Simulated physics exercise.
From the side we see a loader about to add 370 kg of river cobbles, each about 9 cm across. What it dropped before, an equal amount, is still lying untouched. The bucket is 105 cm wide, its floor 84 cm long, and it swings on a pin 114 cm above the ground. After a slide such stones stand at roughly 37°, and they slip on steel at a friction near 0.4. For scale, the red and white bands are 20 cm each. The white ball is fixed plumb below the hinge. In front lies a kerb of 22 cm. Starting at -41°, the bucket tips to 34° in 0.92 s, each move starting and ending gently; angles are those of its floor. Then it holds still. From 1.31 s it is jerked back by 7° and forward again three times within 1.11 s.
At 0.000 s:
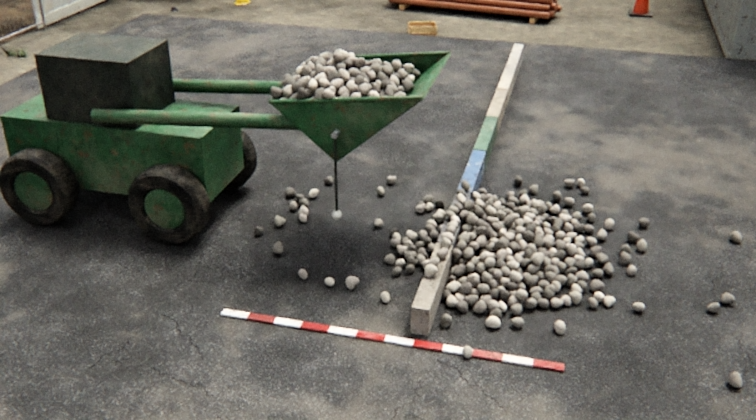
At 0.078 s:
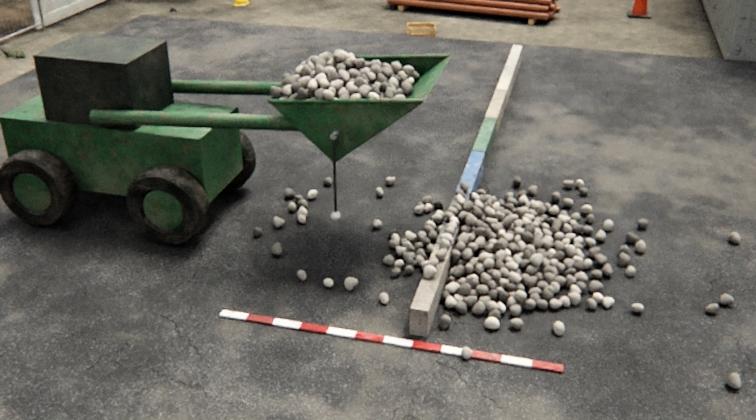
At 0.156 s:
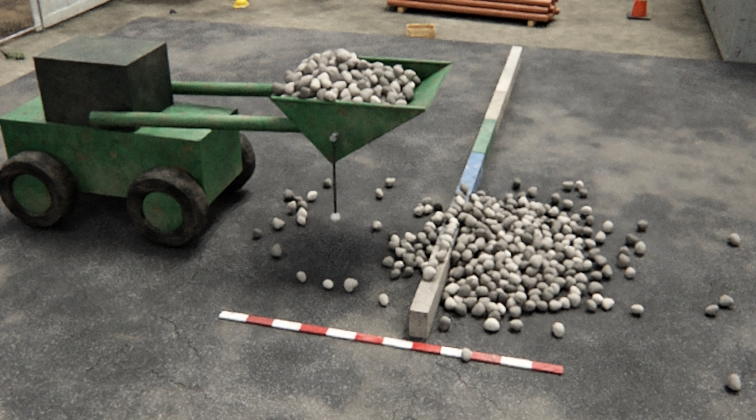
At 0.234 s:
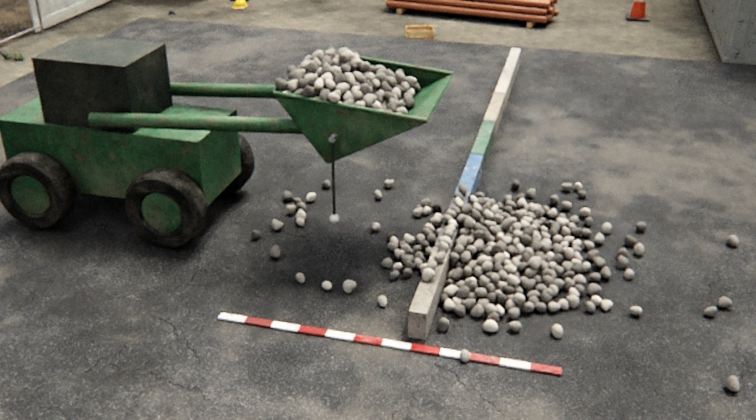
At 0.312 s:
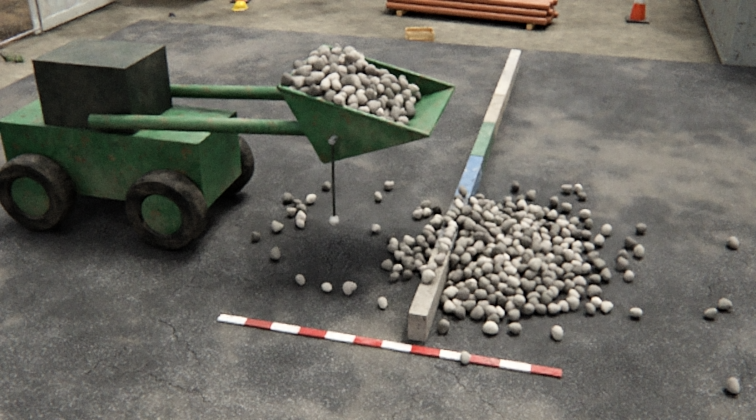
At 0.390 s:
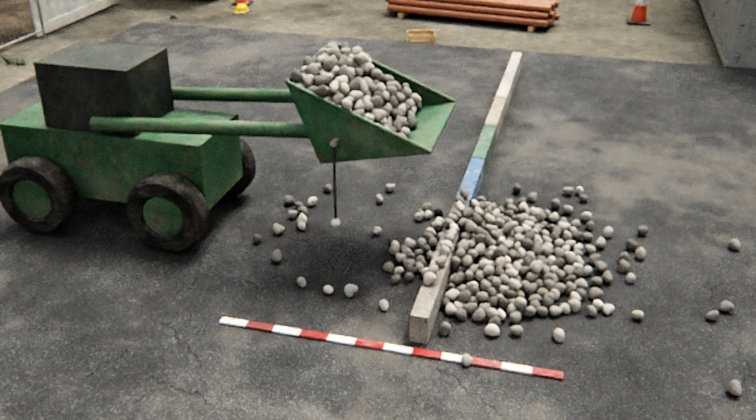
On a dark paved yard, a green loader holds a bucket heaped with rounded grey stones beside a low kerb and an earlier pile, and the raised bucket gradually tilts its lip downward to the right, the stones shifting slightly.
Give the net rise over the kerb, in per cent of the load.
About 67 per cent.
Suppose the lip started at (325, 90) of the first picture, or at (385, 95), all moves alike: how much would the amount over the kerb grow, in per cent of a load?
About 0 and 20 per cent.
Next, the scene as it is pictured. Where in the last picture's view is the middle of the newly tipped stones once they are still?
Around (479, 243).
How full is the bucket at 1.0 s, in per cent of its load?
Roughly 75 per cent is still inside.
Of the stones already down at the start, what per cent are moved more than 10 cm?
About 10 per cent.
After 0.7 s the floor is at 22°; in per cent of one load, 100 in the bucket, 15 on this side of the kerb, 86 over the kerb; the foremost stones are at (681, 283).
After 1.0 s the floor is at 34°; in per cent of one load, 74 in the bucket, 41 on this side of the kerb, 86 over the kerb; the foremost stones are at (681, 283).
After 2.9 s the floor is at 34°; in per cent of one load, 0 in the bucket, 49 on this side of the kerb, 153 over the kerb; the foremost stones are at (689, 296).
After 5.5 s the floor is at 34°; in per cent of one load, 0 in the bucket, 49 on this side of the kerb, 153 over the kerb; the foremost stones are at (689, 296). Net gain over the kerb, 67.
